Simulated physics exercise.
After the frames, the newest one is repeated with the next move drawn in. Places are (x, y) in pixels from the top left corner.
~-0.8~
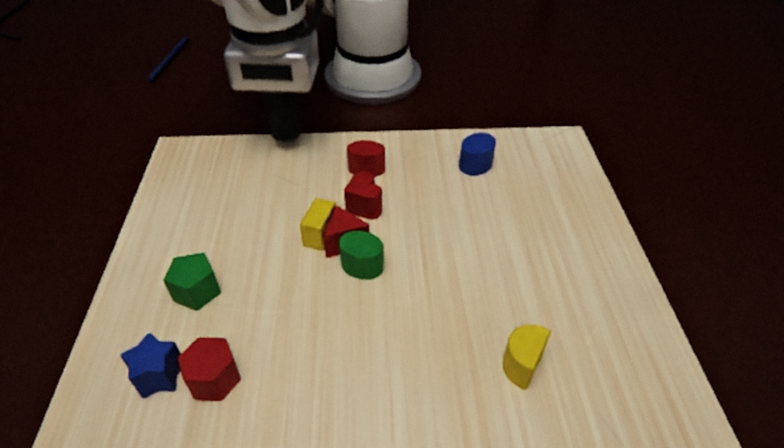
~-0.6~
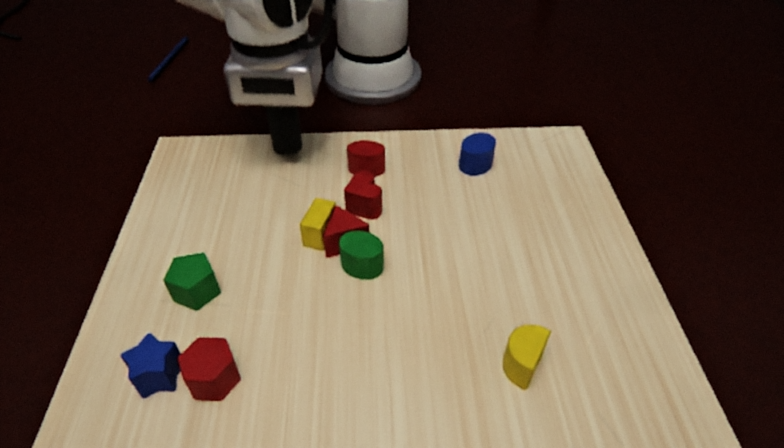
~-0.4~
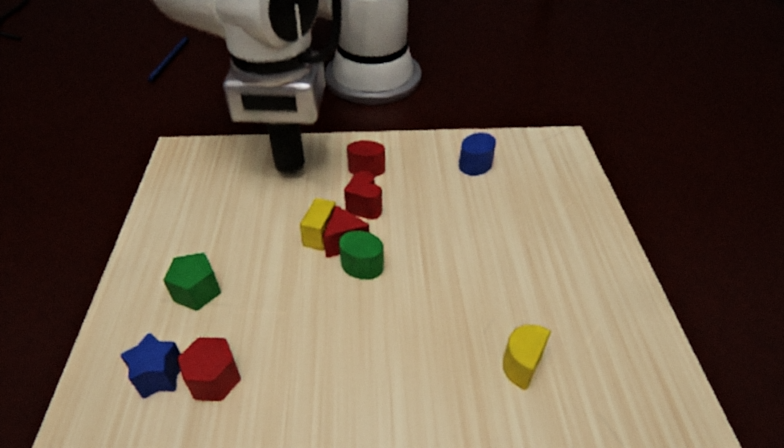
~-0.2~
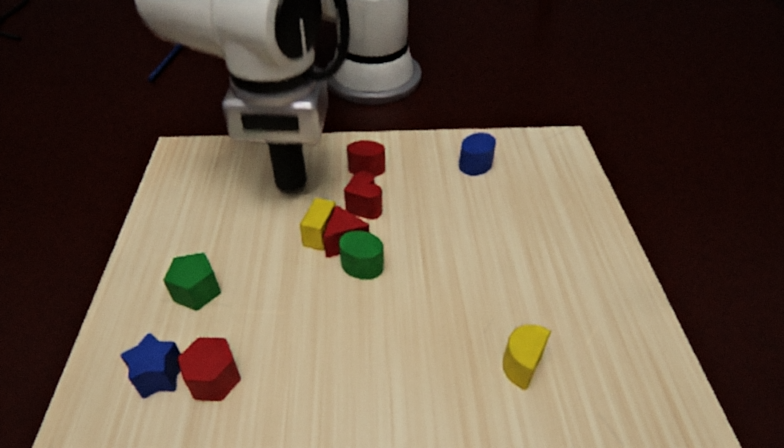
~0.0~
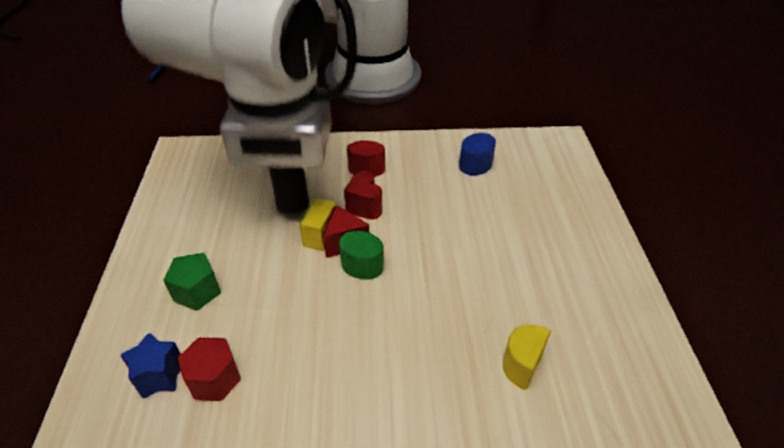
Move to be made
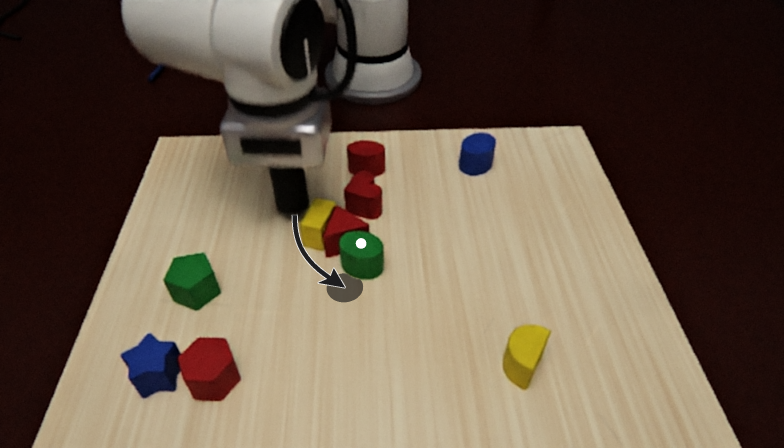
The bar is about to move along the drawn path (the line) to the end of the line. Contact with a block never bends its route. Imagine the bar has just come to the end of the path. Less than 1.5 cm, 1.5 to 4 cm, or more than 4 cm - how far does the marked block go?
The 1.5 to 4 cm band.
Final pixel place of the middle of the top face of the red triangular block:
That would be at about pixel (364, 219).
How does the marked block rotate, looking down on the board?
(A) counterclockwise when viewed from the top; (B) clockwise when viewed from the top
Letter B.
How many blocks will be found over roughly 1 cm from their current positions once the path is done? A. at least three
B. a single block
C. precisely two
A (at least three)
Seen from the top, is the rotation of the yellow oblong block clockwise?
No, I don't think so.
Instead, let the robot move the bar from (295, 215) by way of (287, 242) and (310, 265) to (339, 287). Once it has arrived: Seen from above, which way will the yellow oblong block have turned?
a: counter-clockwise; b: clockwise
The answer is a.
The drawn path runs from (295, 215) by way of (298, 241) and (315, 267) to (345, 287); the dot is on the green oval block.
What follows on the original path. One third of the way, bar at (297, 232); yellow oblong block at (324, 220), turned 20° anticlockwise; red triangular block at (350, 222), turned 15° anticlockwise; green oval block at (364, 245).
Two thirds of the way, bar at (314, 257); yellow oblong block at (338, 231), turned 45° anticlockwise; red triangular block at (361, 221), turned 40° anticlockwise; green oval block at (378, 251), turned 25° clockwise.
At the end, bar at (344, 278); yellow oblong block at (344, 234), turned 65° anticlockwise; red triangular block at (364, 219), turned 55° anticlockwise; green oval block at (383, 252), turned 35° clockwise; red heart block not moved.
